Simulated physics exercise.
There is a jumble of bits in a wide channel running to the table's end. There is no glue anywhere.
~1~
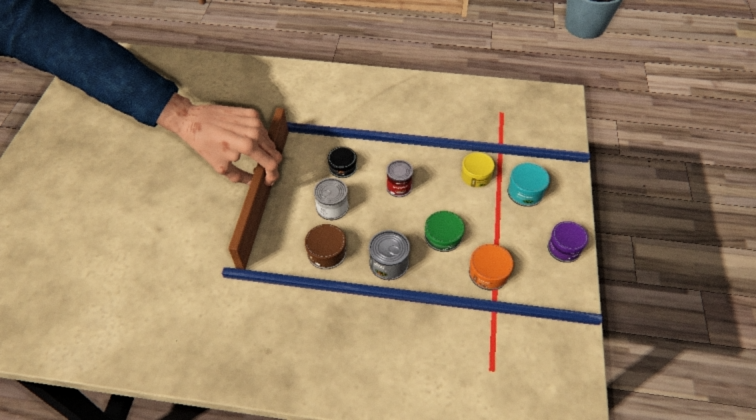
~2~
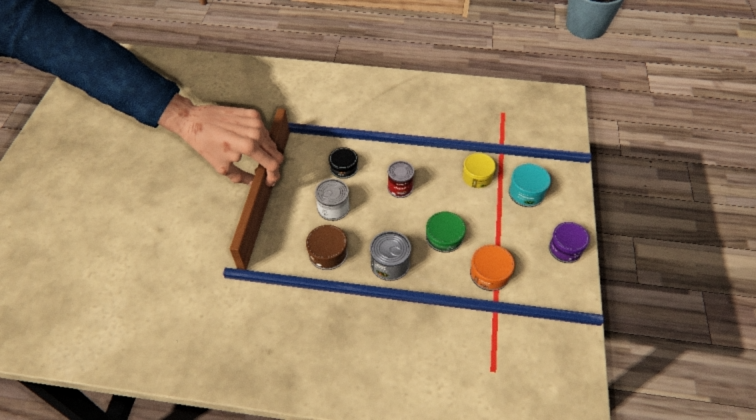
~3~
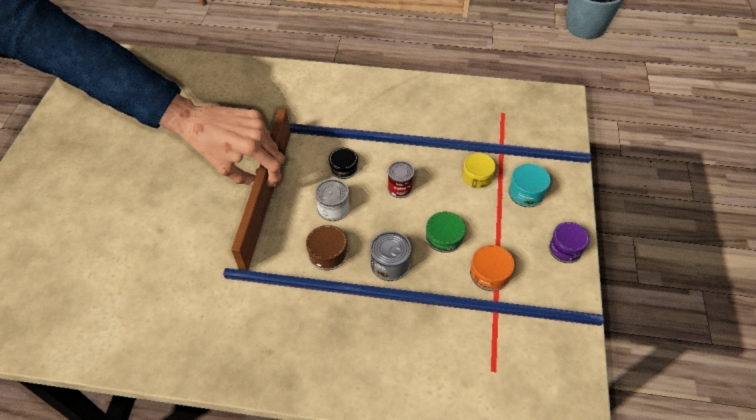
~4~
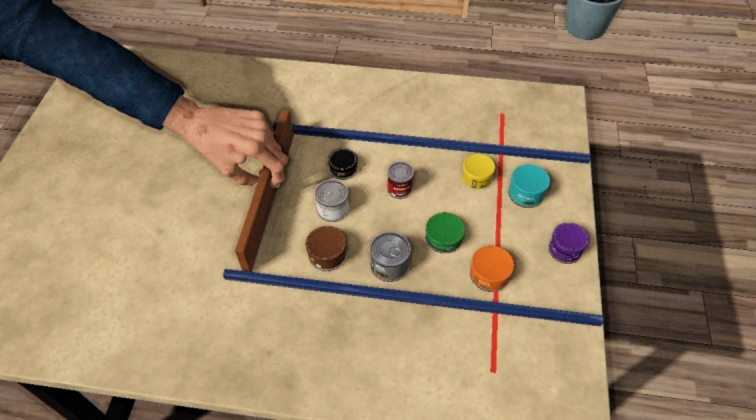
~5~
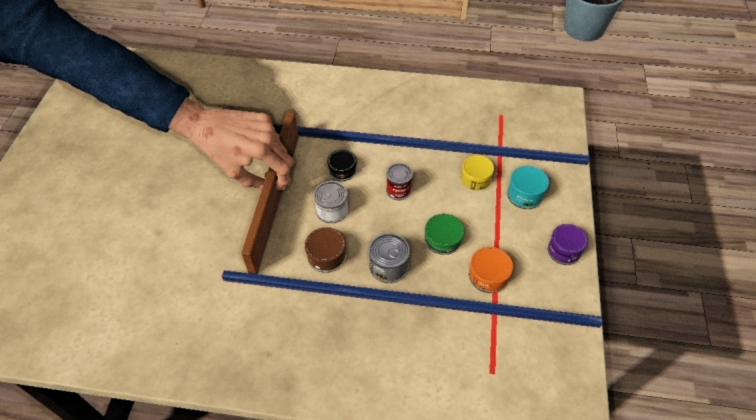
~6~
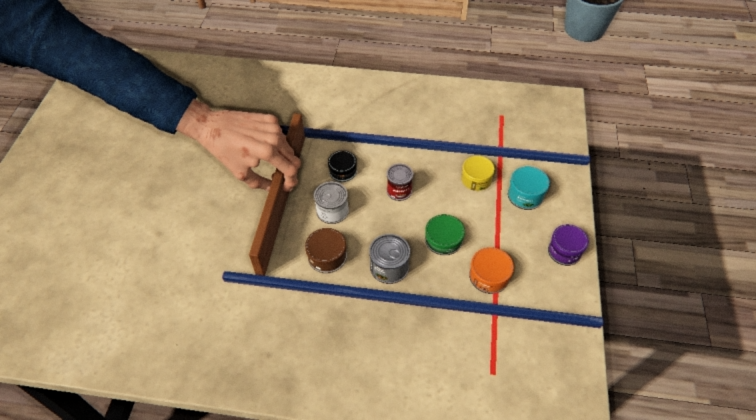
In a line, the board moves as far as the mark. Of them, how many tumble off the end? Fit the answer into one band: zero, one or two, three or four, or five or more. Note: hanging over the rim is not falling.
I would say zero.
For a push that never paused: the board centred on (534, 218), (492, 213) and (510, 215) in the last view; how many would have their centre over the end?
Respectively 2, 0 and 1.
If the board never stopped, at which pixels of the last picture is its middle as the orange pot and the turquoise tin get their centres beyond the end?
Approx. (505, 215) for the first, approx. (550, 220) for the second.
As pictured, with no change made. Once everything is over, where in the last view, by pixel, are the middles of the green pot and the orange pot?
Green pot at (538, 250), orange pot at (596, 282).
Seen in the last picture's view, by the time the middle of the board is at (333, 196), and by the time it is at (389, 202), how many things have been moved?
The number moved is 3 and then 5.
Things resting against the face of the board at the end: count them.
The number is 4.
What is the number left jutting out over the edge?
Result: 1.
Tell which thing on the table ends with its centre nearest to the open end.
It would be the orange pot.
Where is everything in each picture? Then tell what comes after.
The first frame shows purple pot (567, 242); turquoise tin (528, 185); orange pot (490, 267); board (262, 184); tape (498, 223).
The second frame shows turquoise tin (529, 185); red tin (401, 180).
The third frame shows orange pot (492, 268); brown tin (327, 248).
The fourth frame shows purple pot (568, 243); green pot (445, 233).
The fifth frame shows turquoise tin (528, 187); black tin (342, 166).
The sixth frame shows purple pot (568, 245); turquoise tin (528, 188); orange pot (491, 271); board (280, 190); tape (498, 226).
Soon after, none off yet; purple pot at rest near (568, 245); turquoise tin at rest near (528, 188); orange pot at rest near (491, 271).
Then, none off yet; purple pot at rest near (568, 245); turquoise tin at rest near (528, 188); orange pot moving near (497, 271).
Further on, none off yet; purple pot at rest near (568, 245); turquoise tin moving near (534, 190); orange pot moved about its own width near (554, 280).
At rest, the number that fall off is zero.
